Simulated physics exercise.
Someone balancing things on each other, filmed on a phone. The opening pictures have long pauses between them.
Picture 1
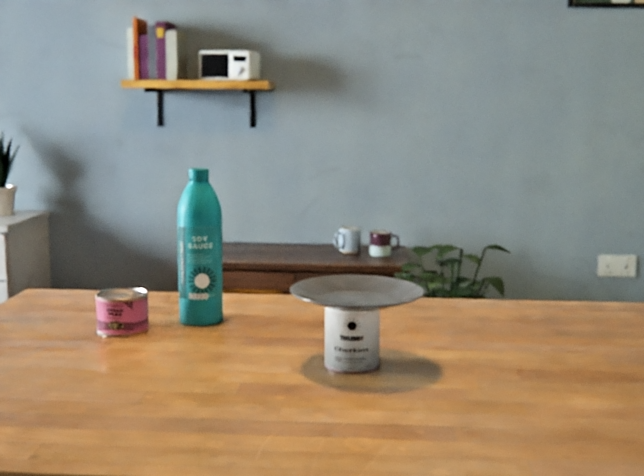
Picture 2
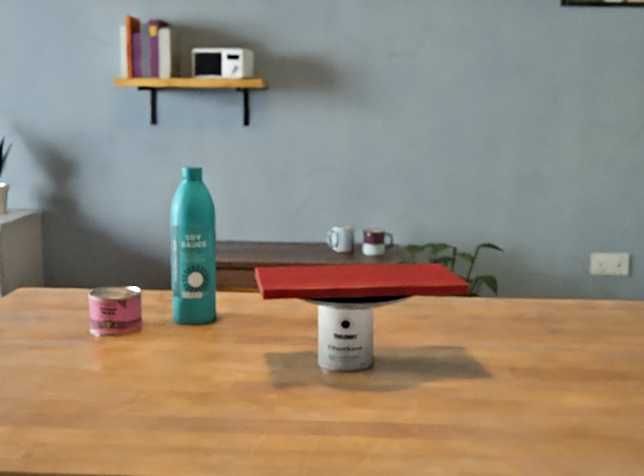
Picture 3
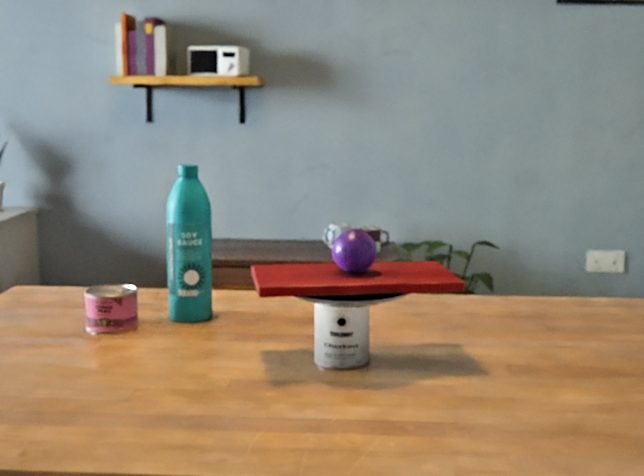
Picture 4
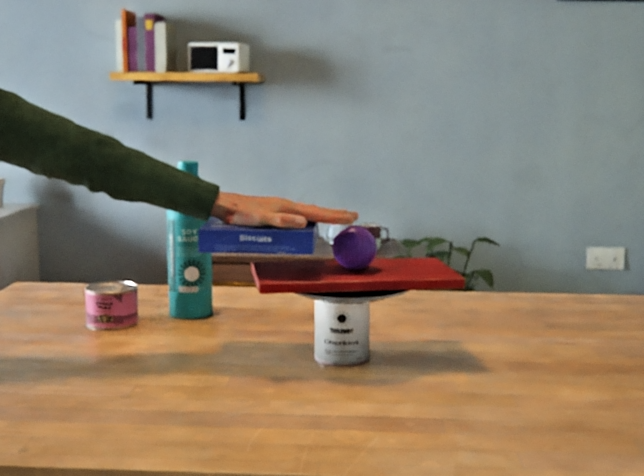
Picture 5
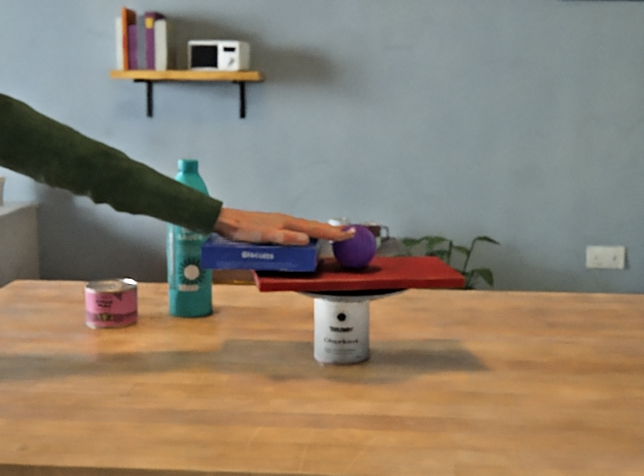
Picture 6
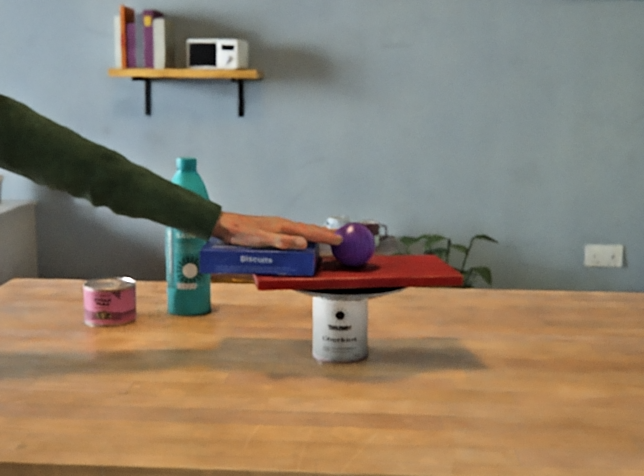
In this clip, a red board and then a purple onion appear on a round stand atop a can, beside a turquoise bottle and pink tub. A hand lowers a blue packet onto the board's left end and keeps holding it.
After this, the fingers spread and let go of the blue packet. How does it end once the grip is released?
It ends with the pile still standing.
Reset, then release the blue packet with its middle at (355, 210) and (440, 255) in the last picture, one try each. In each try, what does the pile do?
Case one: The pile topples; case two: It stands firm.
Then, 0.10 s on from there, no change.
Then, 0.60 s on from there, blue packet resting near (262, 254).
In the end, all 7 unmoved. At the end, from the last picture's camera, blue packet near (262, 254). The pile keeps its balance.
